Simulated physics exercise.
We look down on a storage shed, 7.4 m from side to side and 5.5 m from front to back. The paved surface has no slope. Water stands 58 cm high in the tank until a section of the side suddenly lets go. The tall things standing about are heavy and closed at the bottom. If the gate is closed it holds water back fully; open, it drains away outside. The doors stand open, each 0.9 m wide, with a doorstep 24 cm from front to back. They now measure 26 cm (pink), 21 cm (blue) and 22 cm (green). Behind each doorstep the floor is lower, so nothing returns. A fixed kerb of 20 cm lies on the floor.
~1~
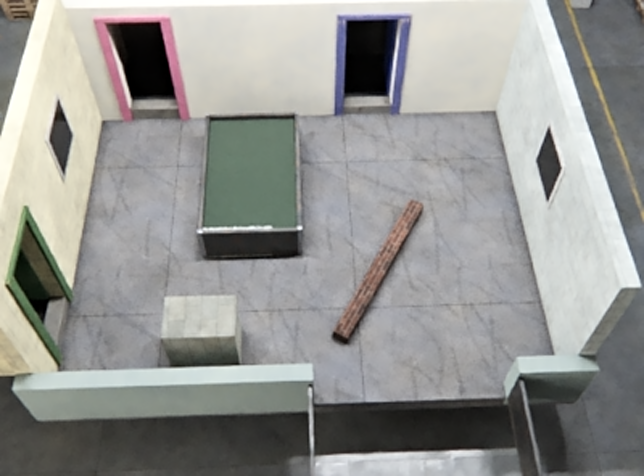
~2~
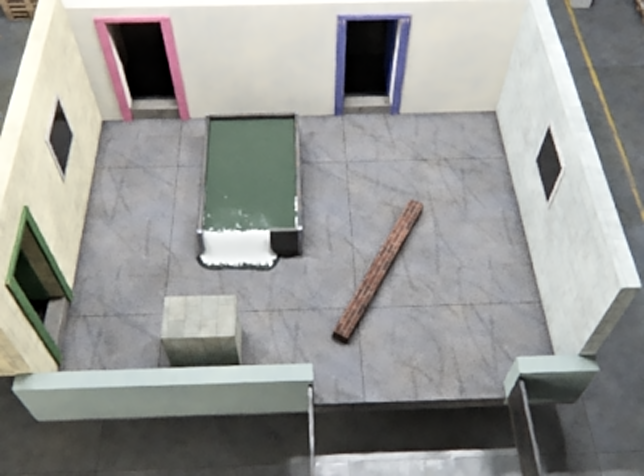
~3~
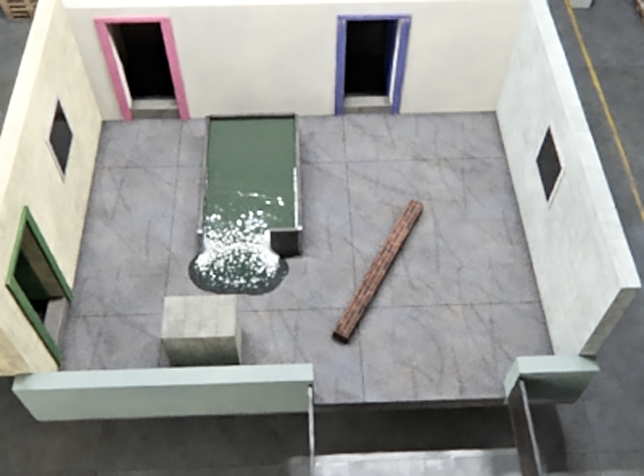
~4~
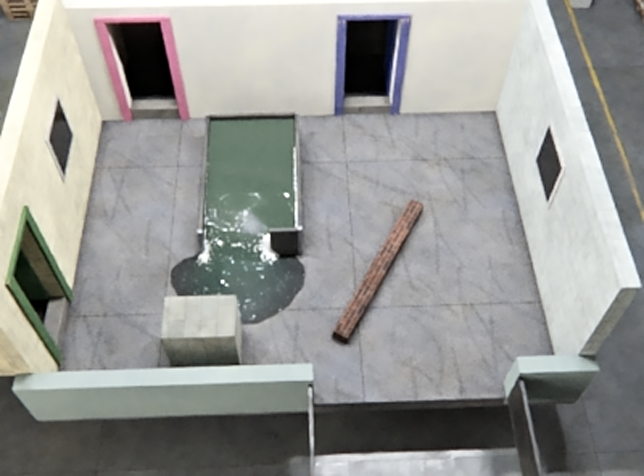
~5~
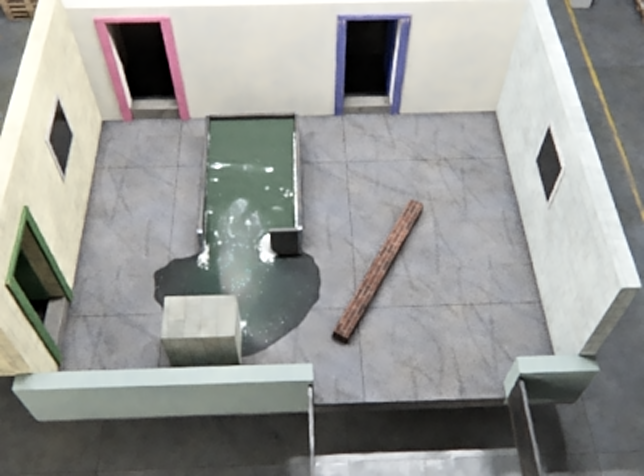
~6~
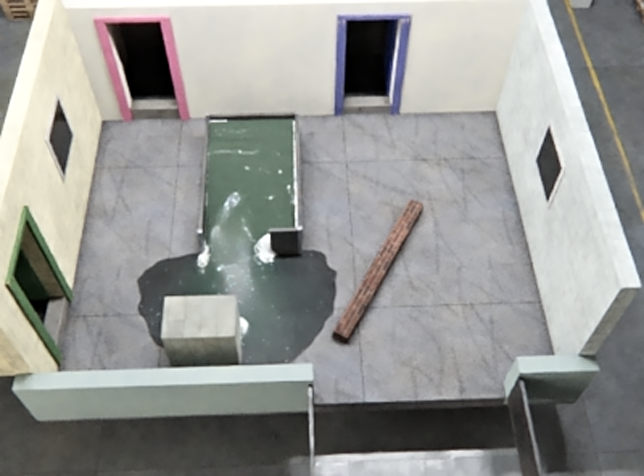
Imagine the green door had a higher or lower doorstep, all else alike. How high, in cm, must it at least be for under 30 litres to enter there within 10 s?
It would have to be roughly 17 cm high.
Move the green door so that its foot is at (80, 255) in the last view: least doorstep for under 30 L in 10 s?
Roughly 6.5 cm.
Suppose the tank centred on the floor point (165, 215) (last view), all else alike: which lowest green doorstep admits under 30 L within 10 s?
Some 24 cm.
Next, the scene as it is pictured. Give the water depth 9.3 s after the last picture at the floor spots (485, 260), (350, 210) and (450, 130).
About 2, 2 and 2 cm.
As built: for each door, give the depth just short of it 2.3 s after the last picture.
Depths in cm: Pink 0, blue 0, green 22.
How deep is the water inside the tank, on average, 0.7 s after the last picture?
About 39 cm.
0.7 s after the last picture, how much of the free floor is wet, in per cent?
About 20 per cent.
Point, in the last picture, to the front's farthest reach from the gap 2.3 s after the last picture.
Around (524, 381).
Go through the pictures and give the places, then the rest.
The first frame shows the tank at (251, 172) is whole and still, 58 cm deep; the green door at (45, 295) is dry.
In the second frame, water pours out at (238, 247) and has run 0.2 m, to (237, 266); about 5 cm deep outside, 58 cm at the back.
In the third frame, water pours out at (238, 247) and has run 0.7 m, to (251, 291); about 9 cm deep outside, 58 cm at the back.
In the fourth frame, the front is at a hidden place, 1.2 m from the gap at (238, 248); 1.8 m2 of floor is wet, 58 cm left at the back.
In the fifth frame, water pours out at (238, 248) and has run 1.7 m, to (242, 349); about 6 cm deep outside, 58 cm at the back.
In the sixth frame, water pours out at (238, 247) and has run 2.3 m, to a hidden place; about 5 cm deep outside, 56 cm at the back; the green door at (45, 295), 2.9 m from the gap, is still 1.4 m from the nearest water.
Then, 0.7 s after the last picture water covers 20 % of the floor, deepest (36 cm) near (219, 325); it has not reached the green door.
Then, 2.3 s after the last picture water covers 35 % of the floor, deepest (26 cm) near (219, 325); 22 cm at the green door, 1 litre in over its 22 cm doorstep.
Then, 9.3 s after the last picture water covers 80 % of the floor, deepest (9 cm) near (114, 175); 6 cm at the green door, 3 litres in over its 22 cm doorstep.
At the green door as built, the water peaked near 24 cm, 1.9 s after the last picture.
With a doorstep of 14.5 cm, 62 litres would have come in within the 10 s; with 20 cm, 10 litres. So under 30 litres takes about 17 cm.
